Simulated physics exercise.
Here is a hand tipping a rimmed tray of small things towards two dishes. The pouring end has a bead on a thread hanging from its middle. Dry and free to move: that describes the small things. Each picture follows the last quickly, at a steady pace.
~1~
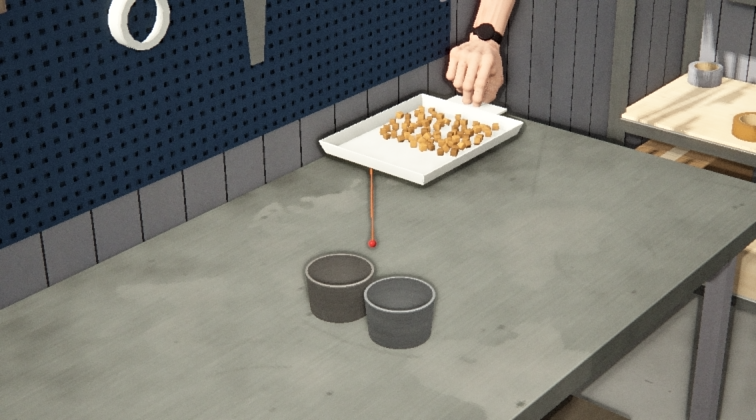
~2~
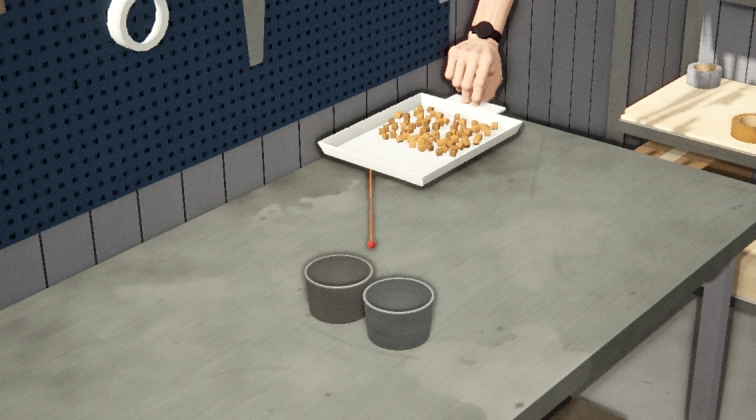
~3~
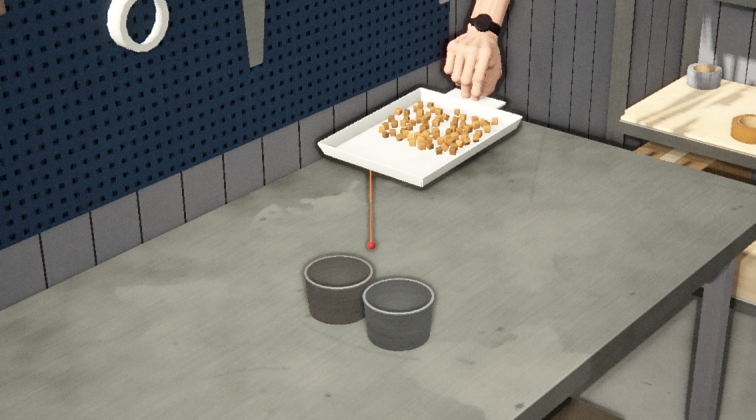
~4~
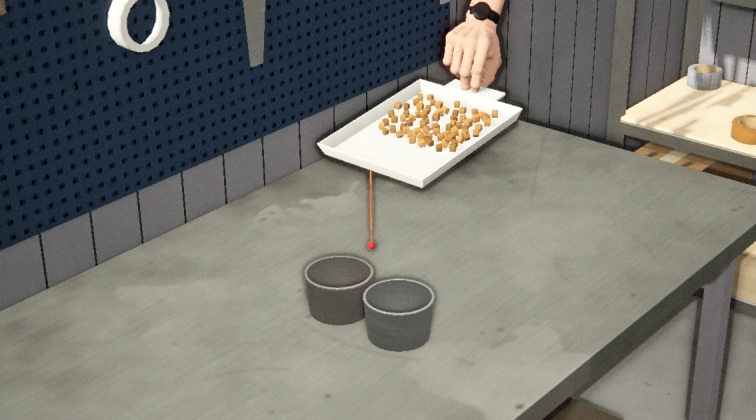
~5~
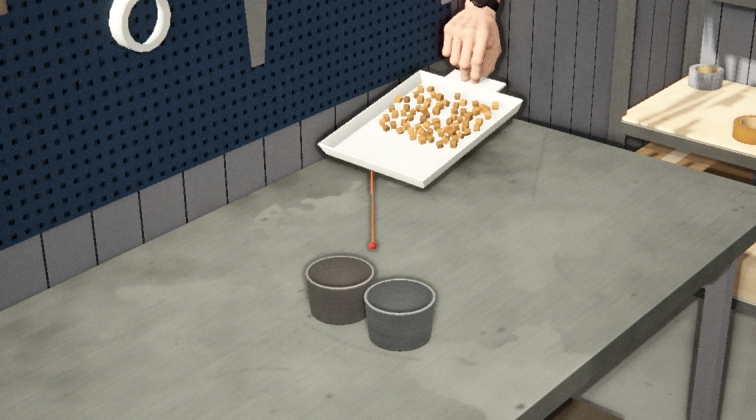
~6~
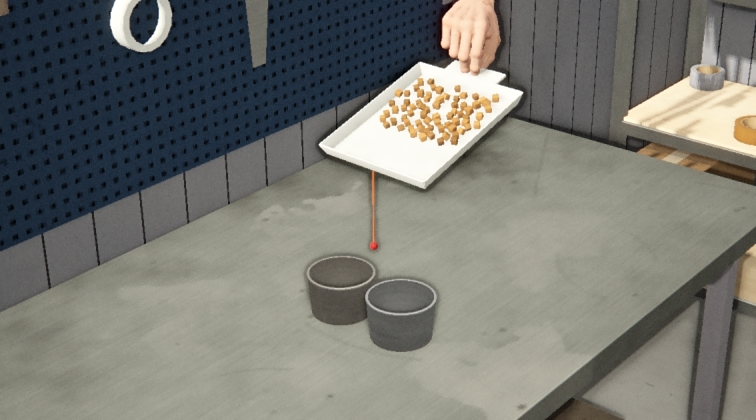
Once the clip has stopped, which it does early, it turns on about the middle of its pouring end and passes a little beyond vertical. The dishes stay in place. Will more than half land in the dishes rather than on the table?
Yes.
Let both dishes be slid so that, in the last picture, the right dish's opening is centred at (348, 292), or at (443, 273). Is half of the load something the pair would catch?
Earlier try a minority share, later try a minority share.
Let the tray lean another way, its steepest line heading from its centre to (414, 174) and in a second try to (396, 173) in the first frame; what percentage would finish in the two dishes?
Lab note: Try 1 = 10 %, try 2 = 40 %.
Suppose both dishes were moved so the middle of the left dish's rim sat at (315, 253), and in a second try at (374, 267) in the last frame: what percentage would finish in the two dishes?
It comes to near 70 per cent the first time and near 60 per cent the second time.
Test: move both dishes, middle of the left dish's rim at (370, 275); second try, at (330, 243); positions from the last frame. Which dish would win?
Place 1: The one on the left side; place 2: The one on the right side.
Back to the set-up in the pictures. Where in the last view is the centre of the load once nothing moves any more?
(358, 309).
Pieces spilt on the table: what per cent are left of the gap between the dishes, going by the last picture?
Roughly 50 in a hundred.
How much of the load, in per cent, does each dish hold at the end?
About 40 % ends in the left dish and about 30 % in the right dish.
Just after the last frame, tray tipped steeply; the larger part on the tray; just a few in the right dish; about a tenth in the air.
A moment on, tray tipped past a quarter turn; roughly a quarter on the tray; about a tenth in the right dish; roughly a quarter in the left dish; about a tenth outside both; roughly a third in the air.
Further on, tray tipped past a quarter turn; roughly a third in the right dish; roughly half in the left dish; roughly a quarter outside both.
When it is over, tray tipped past a quarter turn; roughly a third in the right dish; roughly half in the left dish; roughly a quarter outside both.
